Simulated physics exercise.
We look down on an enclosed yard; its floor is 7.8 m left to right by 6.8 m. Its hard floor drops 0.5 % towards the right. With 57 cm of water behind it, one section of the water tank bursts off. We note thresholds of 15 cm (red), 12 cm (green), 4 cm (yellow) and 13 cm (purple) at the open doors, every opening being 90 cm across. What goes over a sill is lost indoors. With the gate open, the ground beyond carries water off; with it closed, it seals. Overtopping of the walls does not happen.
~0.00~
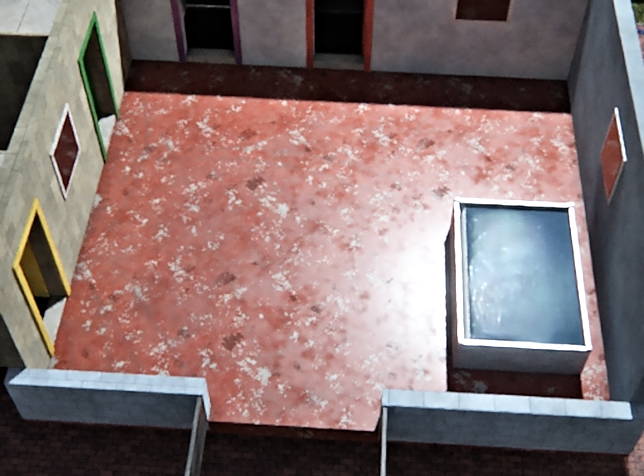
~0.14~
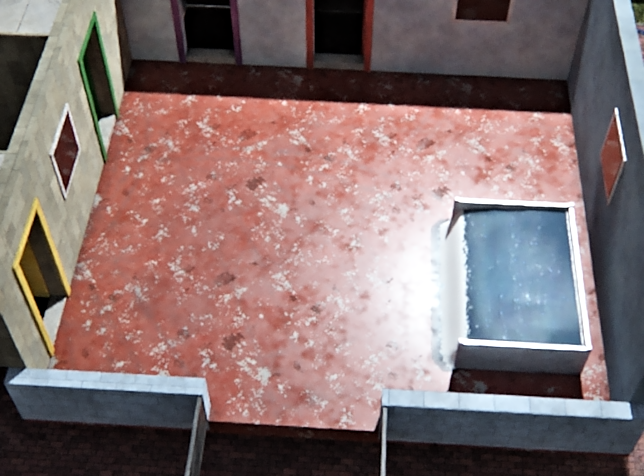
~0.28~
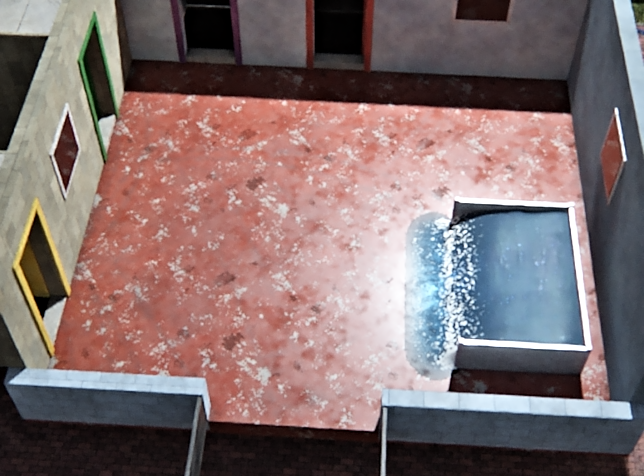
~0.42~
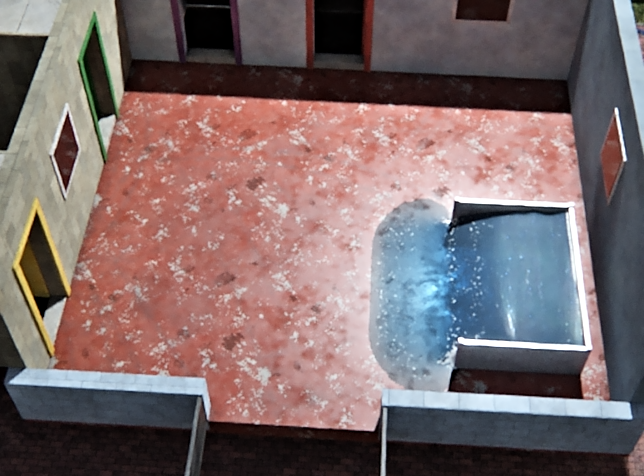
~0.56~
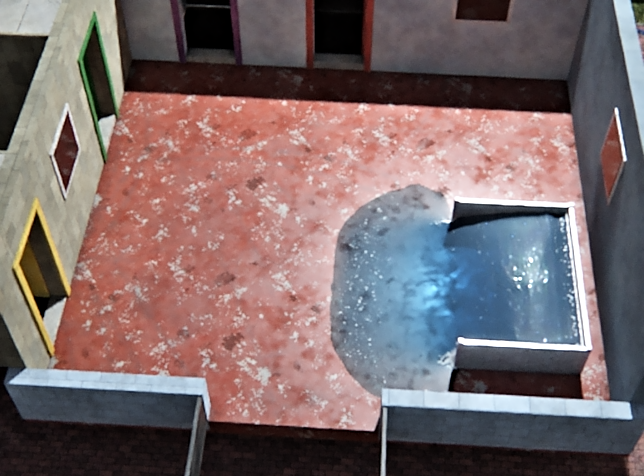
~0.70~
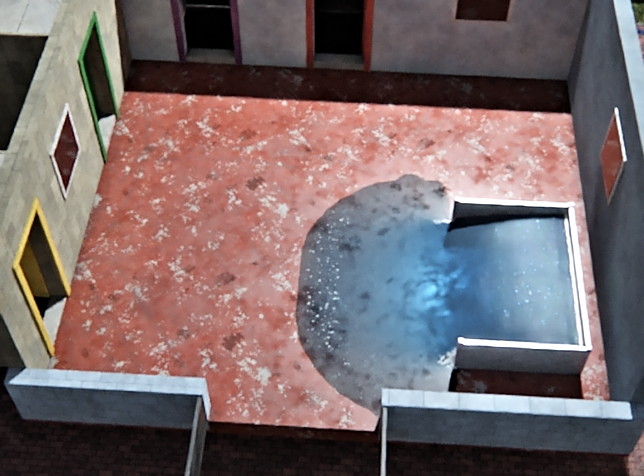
A walled yard with a mottled red floor held a water tank at the right; the tank's left side gave way, and water gushed out, spreading leftward across the floor in a widening rounded pool.
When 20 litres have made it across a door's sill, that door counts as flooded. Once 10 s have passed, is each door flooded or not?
In the end red door: The inflow ends up lower than the cap; green door: The inflow ends up lower than the cap; yellow door: The inflow ends up higher than the cap; purple door: The inflow ends up lower than the cap.
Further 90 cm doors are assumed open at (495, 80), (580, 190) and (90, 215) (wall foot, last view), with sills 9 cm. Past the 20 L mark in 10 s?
Door 1: Lower; door 2: Lower; door 3: Higher.
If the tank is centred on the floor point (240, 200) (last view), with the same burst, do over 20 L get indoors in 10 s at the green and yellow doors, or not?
Green: Too much; yellow: Too much.
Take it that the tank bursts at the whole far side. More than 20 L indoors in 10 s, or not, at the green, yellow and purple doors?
Green short, yellow short, purple short.
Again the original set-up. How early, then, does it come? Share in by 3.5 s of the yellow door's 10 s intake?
45 percent or so by then.
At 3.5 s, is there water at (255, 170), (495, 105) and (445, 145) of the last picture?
Well, the first is drenched, the next untouched by it, the last untouched by it.
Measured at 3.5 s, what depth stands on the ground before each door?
Door by door in cm, red shows 0, green shows 14, yellow shows 19, purple shows 0.
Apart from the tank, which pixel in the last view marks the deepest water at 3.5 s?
Look around (57, 338).
After 1.4 s water covers 35 % of the floor and is deepest (22 cm) near (448, 329); red door not reached, green door not reached, yellow door not reached, purple door not reached.
After 2.2 s water covers 55 % of the floor and is deepest (23 cm) near (74, 277); red door not reached, green door not reached, yellow door 8 cm at the sill, 2 L in, purple door not reached.
After 3.5 s water covers 65 % of the floor and is deepest (22 cm) near (57, 338); red door not reached, green door 14 cm at the sill, 0 L in, yellow door 19 cm at the sill, 92 L in, purple door not reached.
After 6.0 s water covers 65 % of the floor and is deepest (12 cm) near (132, 66); red door 2 cm at the sill, 0 L in, green door 5 cm at the sill, 2 L in, yellow door 8 cm at the sill, 197 L in, purple door 11 cm at the sill, 0 L in.
After 10.0 s water covers 85 % of the floor and is deepest (6 cm) near (567, 101); red door 5 cm at the sill, 0 L in, green door 4 cm at the sill, 2 L in, yellow door 2 cm at the sill, 209 L in, purple door 5 cm at the sill, 0 L in.
